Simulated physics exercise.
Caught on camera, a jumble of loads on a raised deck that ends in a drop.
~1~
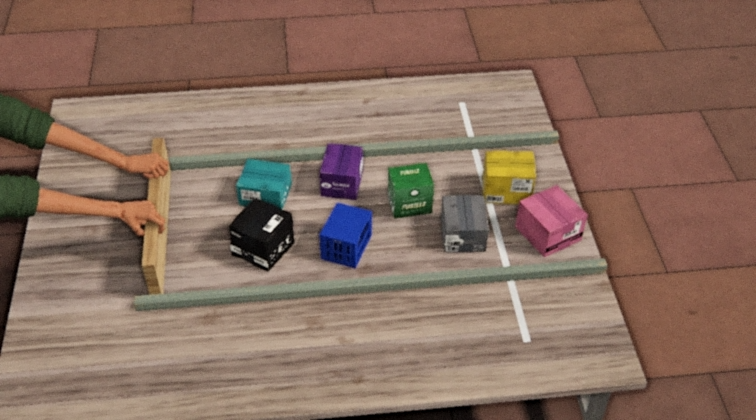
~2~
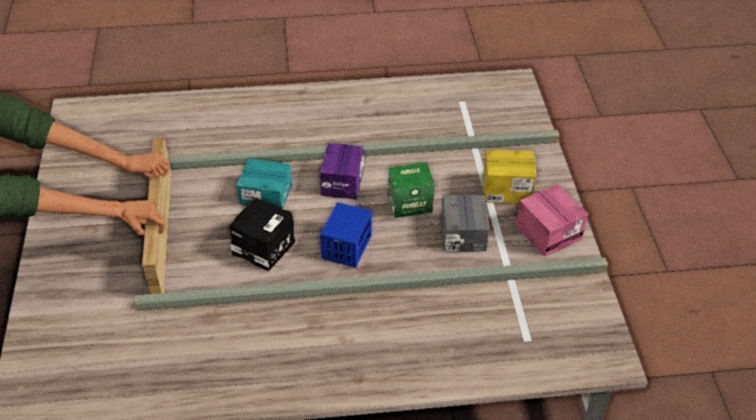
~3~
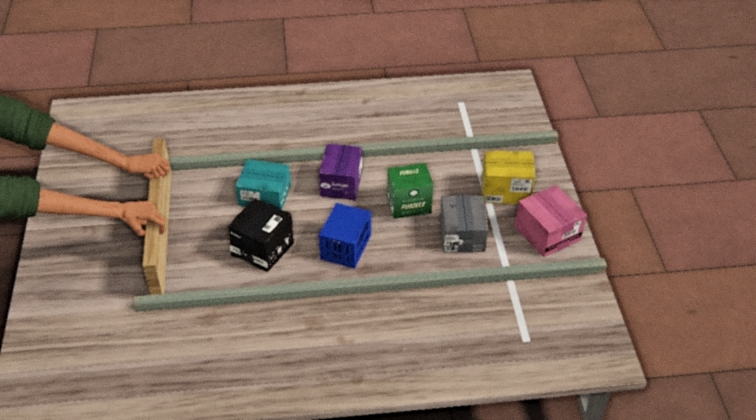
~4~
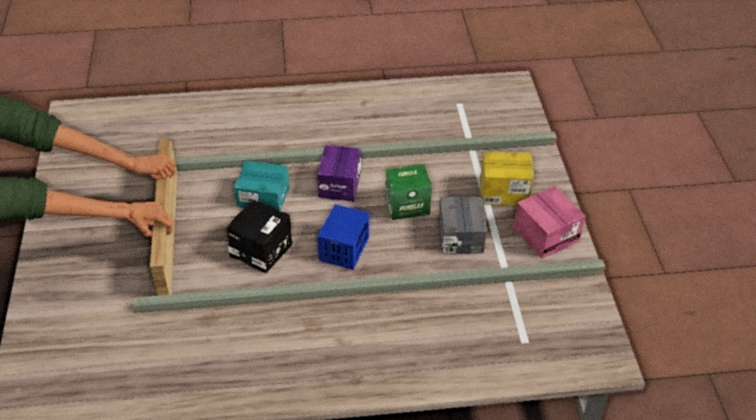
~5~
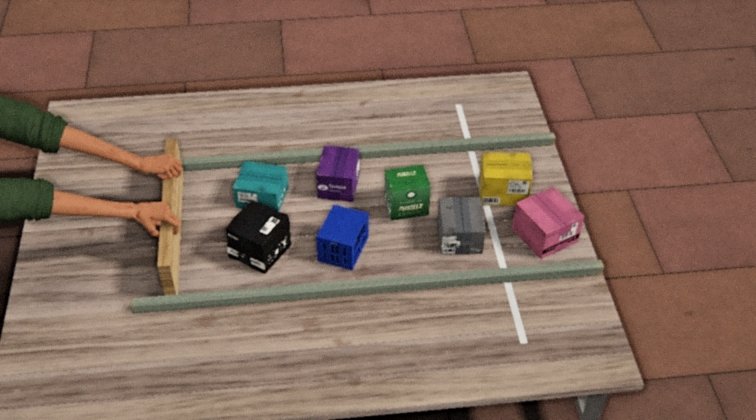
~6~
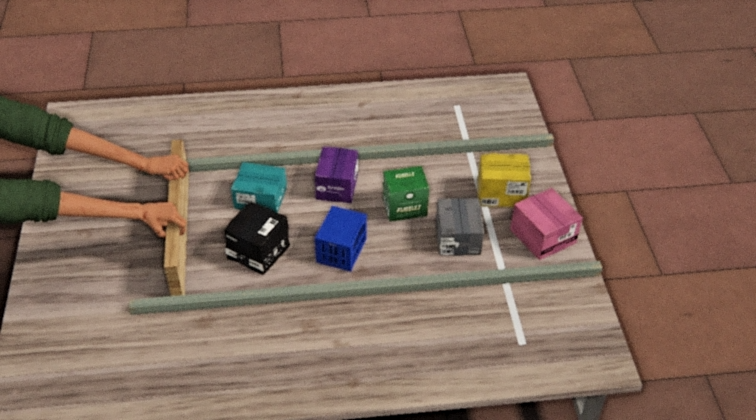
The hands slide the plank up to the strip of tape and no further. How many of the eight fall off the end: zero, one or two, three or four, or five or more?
The number that fall off is three or four.
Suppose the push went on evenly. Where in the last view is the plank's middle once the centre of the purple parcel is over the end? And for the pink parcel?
At (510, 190) for the purple parcel; at (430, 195) for the pink parcel.
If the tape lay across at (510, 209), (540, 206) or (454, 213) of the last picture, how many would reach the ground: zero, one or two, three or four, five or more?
One after another: Either three or four; 5 or more; one or two.
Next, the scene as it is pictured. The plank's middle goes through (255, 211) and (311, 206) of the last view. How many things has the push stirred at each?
The counts are 2 and 4.
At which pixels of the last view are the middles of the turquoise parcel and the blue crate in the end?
The turquoise parcel stops around (499, 167); the blue crate around (554, 214).
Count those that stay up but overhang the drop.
It comes to 0.
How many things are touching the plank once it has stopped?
The number is 2.
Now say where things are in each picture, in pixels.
In the first picture, pink parcel (551, 221); yellow parcel (508, 177); grey parcel (464, 224); plank (158, 215); tape (491, 208).
In the second picture, yellow parcel (509, 177); black parcel (262, 234).
In the third picture, grey parcel (463, 224); green box (410, 191).
In the fourth picture, pink parcel (549, 222); purple parcel (340, 173).
In the fifth picture, yellow parcel (505, 179); plank (172, 216).
In the sixth picture, pink parcel (546, 224); yellow parcel (503, 180); grey parcel (459, 227); plank (178, 216); tape (486, 210).
Soon after, none off yet; pink parcel at rest near (546, 224); yellow parcel at rest near (503, 180); grey parcel at rest near (459, 227).
After that, none off yet; pink parcel at rest near (546, 224); yellow parcel at rest near (503, 180); grey parcel moving near (461, 226).
And then, none off yet; pink parcel displaced about its own width near (584, 227); yellow parcel displaced about its own width near (532, 177); grey parcel displaced well along near (535, 216).
In the end, the number that fall off is three or four; gone, grey parcel, yellow parcel and pink parcel.
